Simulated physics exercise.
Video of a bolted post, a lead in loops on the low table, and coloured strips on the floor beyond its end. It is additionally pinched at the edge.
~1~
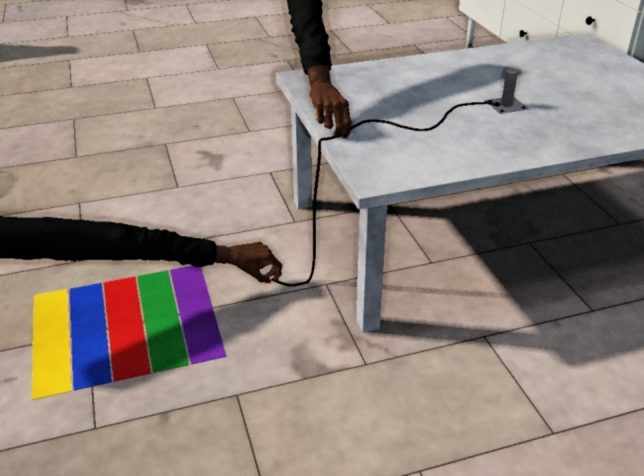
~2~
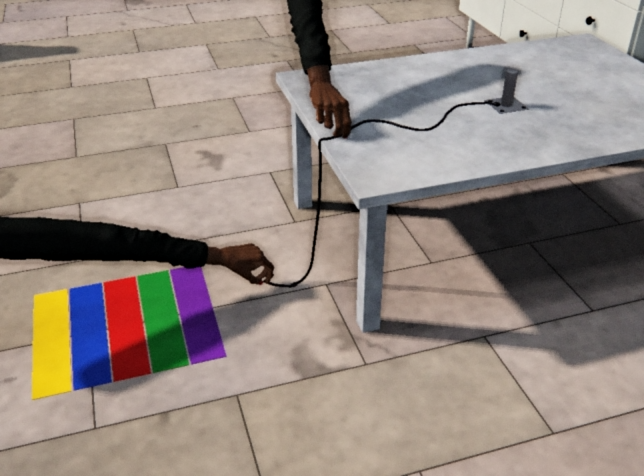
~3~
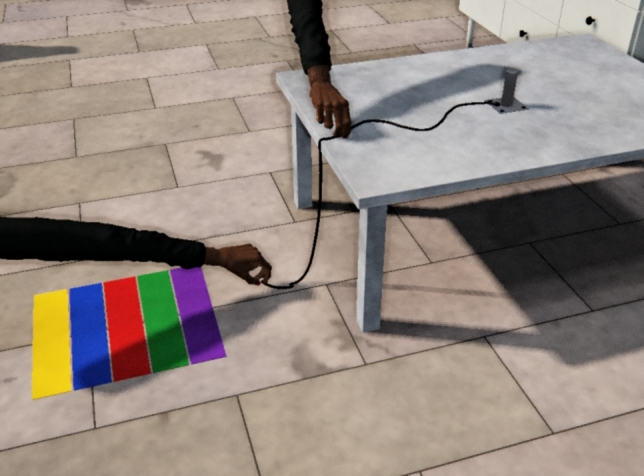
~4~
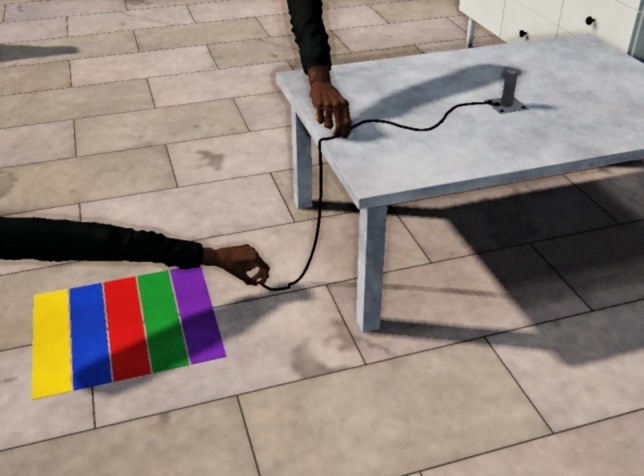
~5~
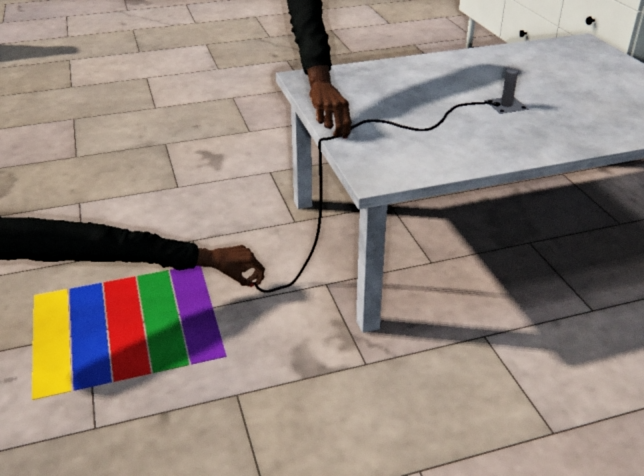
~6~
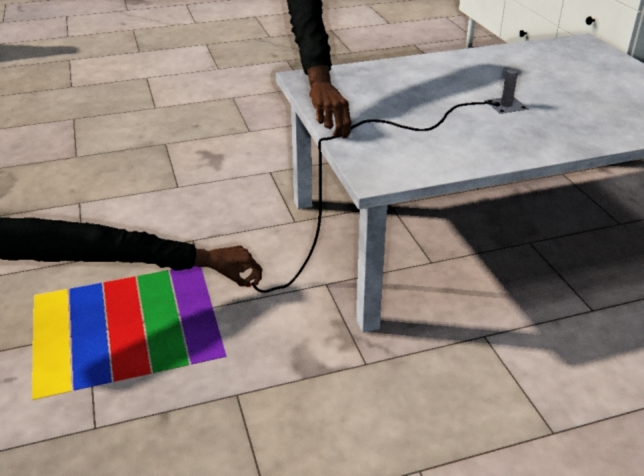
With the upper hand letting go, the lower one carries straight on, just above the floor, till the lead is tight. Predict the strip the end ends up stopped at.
The end ends up at the red strip.
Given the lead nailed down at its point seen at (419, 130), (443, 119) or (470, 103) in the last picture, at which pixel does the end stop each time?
Going through the three tries, you get (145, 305), (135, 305) and (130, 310).
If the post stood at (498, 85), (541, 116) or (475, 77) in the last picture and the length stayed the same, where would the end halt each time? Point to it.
(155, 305), (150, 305) and (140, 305).
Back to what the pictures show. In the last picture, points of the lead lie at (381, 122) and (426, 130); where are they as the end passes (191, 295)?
Result - first point (357, 132), second point (401, 124).
Soon after, end near (191, 295); over purple.
After that, end near (147, 304); over green.
At the stop, end near (121, 309); over red. It gets as far as the red strip.
